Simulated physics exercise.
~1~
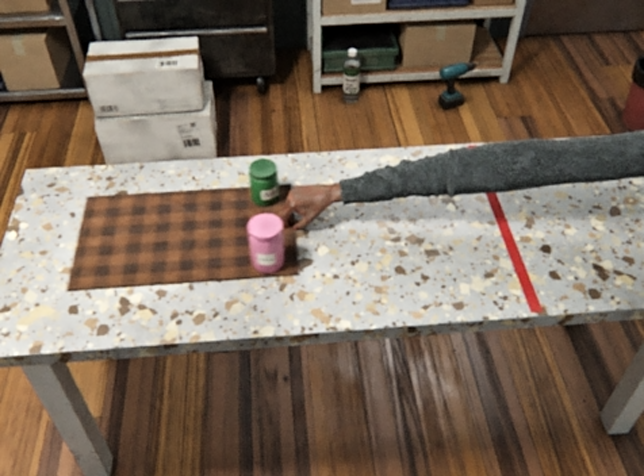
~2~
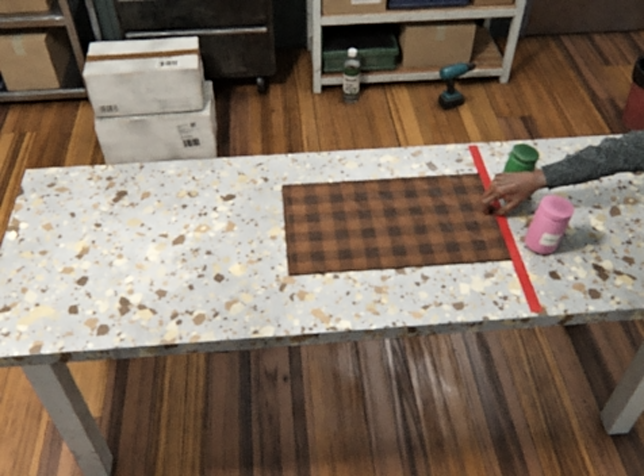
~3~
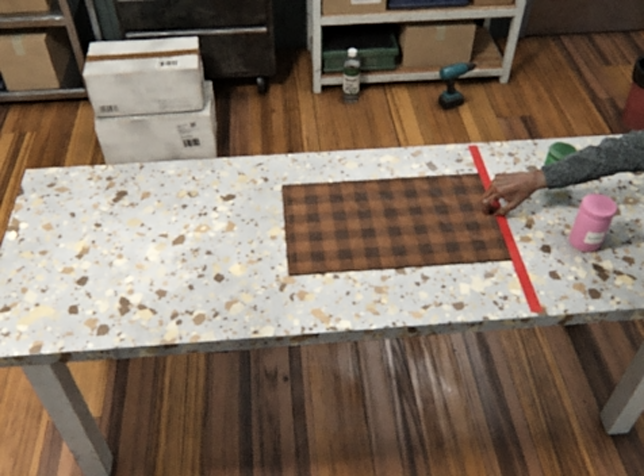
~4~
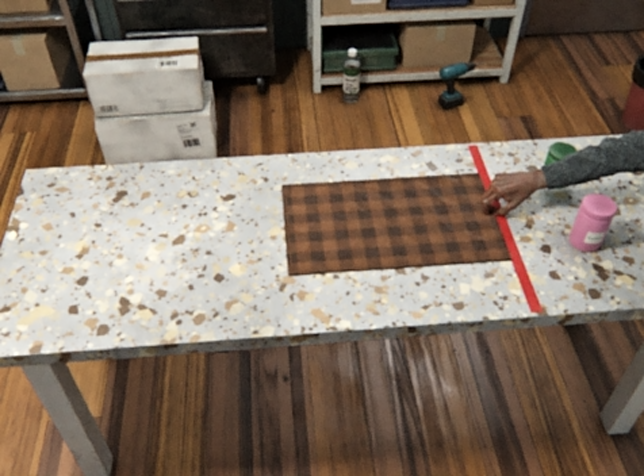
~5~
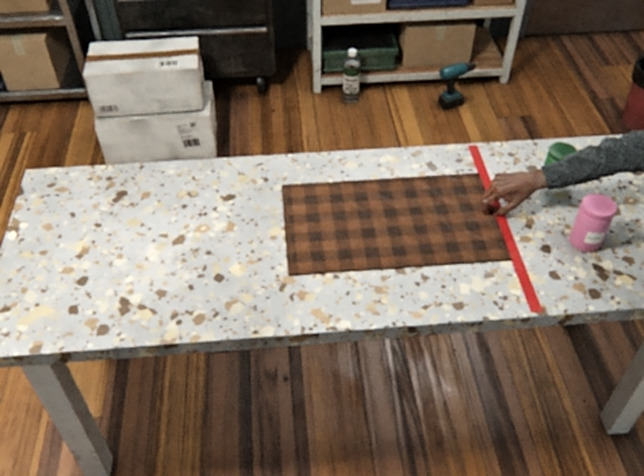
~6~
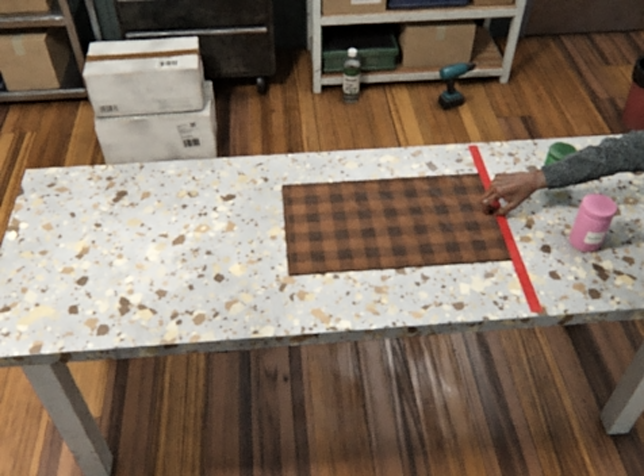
On a speckled table, a hand pulling a checked brown mat right to red tape, green and pink jars sliding off beyond it.
